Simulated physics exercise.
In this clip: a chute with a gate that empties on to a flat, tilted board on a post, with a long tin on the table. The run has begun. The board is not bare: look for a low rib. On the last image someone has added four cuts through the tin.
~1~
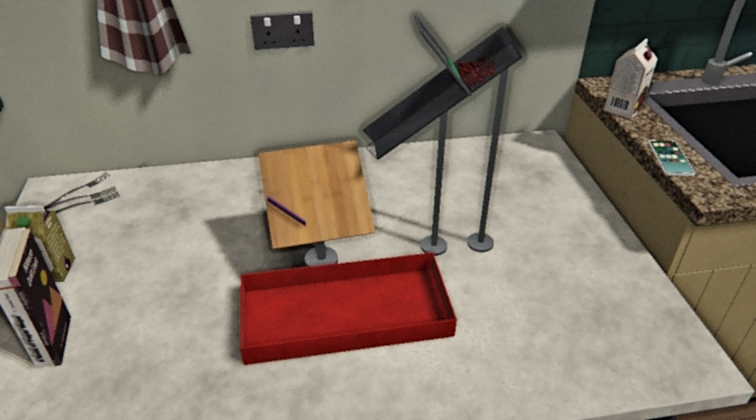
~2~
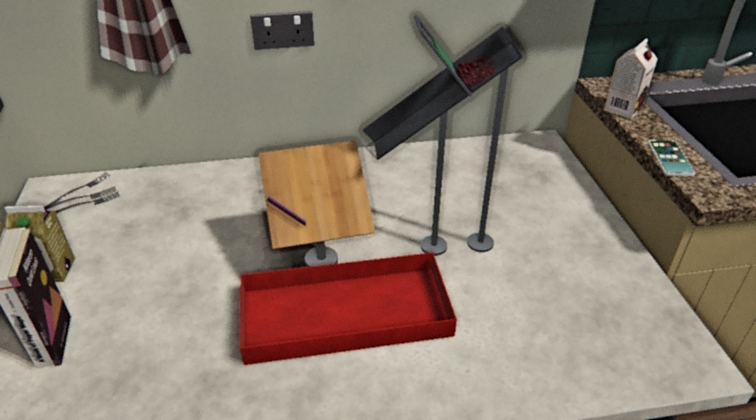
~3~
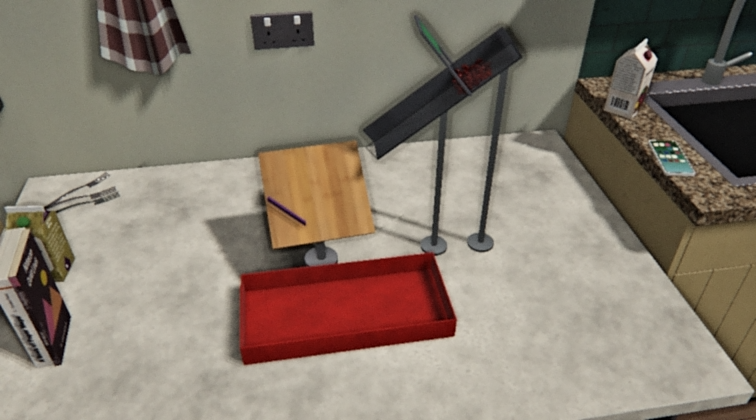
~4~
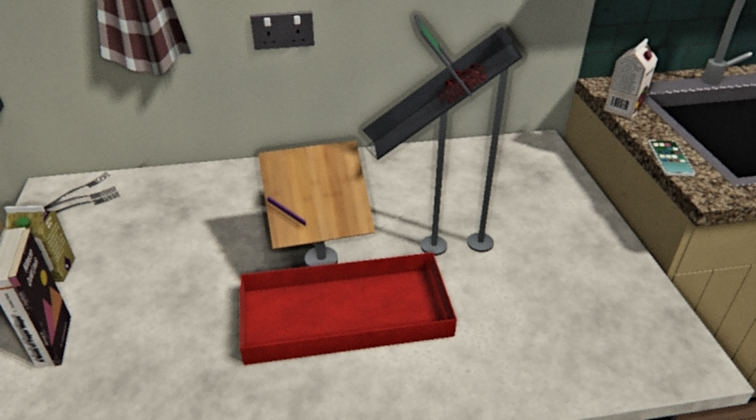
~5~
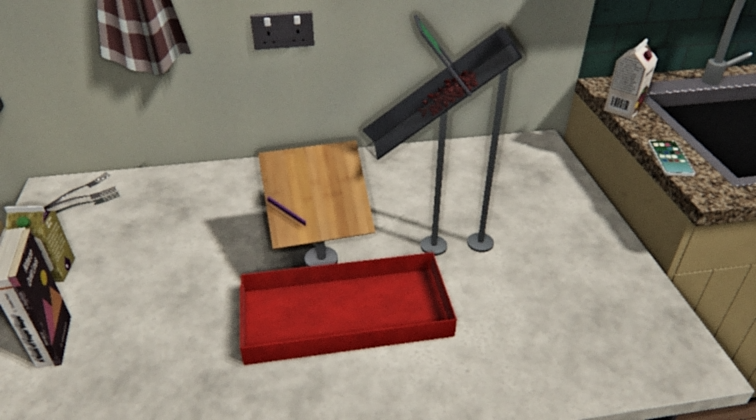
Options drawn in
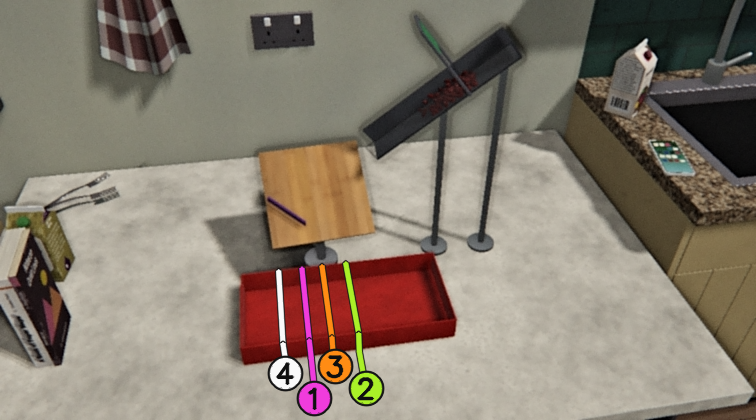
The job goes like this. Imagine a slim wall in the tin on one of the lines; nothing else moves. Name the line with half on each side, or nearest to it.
3.
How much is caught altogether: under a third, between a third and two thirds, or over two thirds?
About that: Over two thirds.
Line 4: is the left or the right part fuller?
Right.
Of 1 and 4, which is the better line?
Line 1.
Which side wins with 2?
More lands on the left.
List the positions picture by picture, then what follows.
In the first picture, load behind the gate at (473, 71), kidney beans; lip of the chute at (376, 151), sloping fairly steeply.
In the second picture, middle of the board at (316, 192), tilted fairly steeply; middle of its low edge at (325, 240); of its high edge at (308, 147).
In the third picture, front corners of the tin at (241, 348) and (456, 319), empty; front of the load at (454, 81).
In the fourth picture, middle of the load at (463, 81); its front at (440, 96), about a quarter of the way to the lip; rib from (268, 197) to (306, 222).
In the fifth picture, middle of the load at (452, 89); its front at (420, 110), about half of the way to the lip.
On the marked copy, line 1 crosses the front rim at (309, 339); line 2 crosses the front rim at (358, 332); line 3 crosses the front rim at (331, 336); line 4 crosses the front rim at (282, 342).
With 1, of what is caught, about a quarter on the left of the divider, most on the right.
With 2, of what is caught, nearly all on the left of the divider, a small part on the right.
With 3, of what is caught, about two thirds on the left of the divider, about a third on the right.
With 4, of what is caught, none on the left of the divider, all on the right.
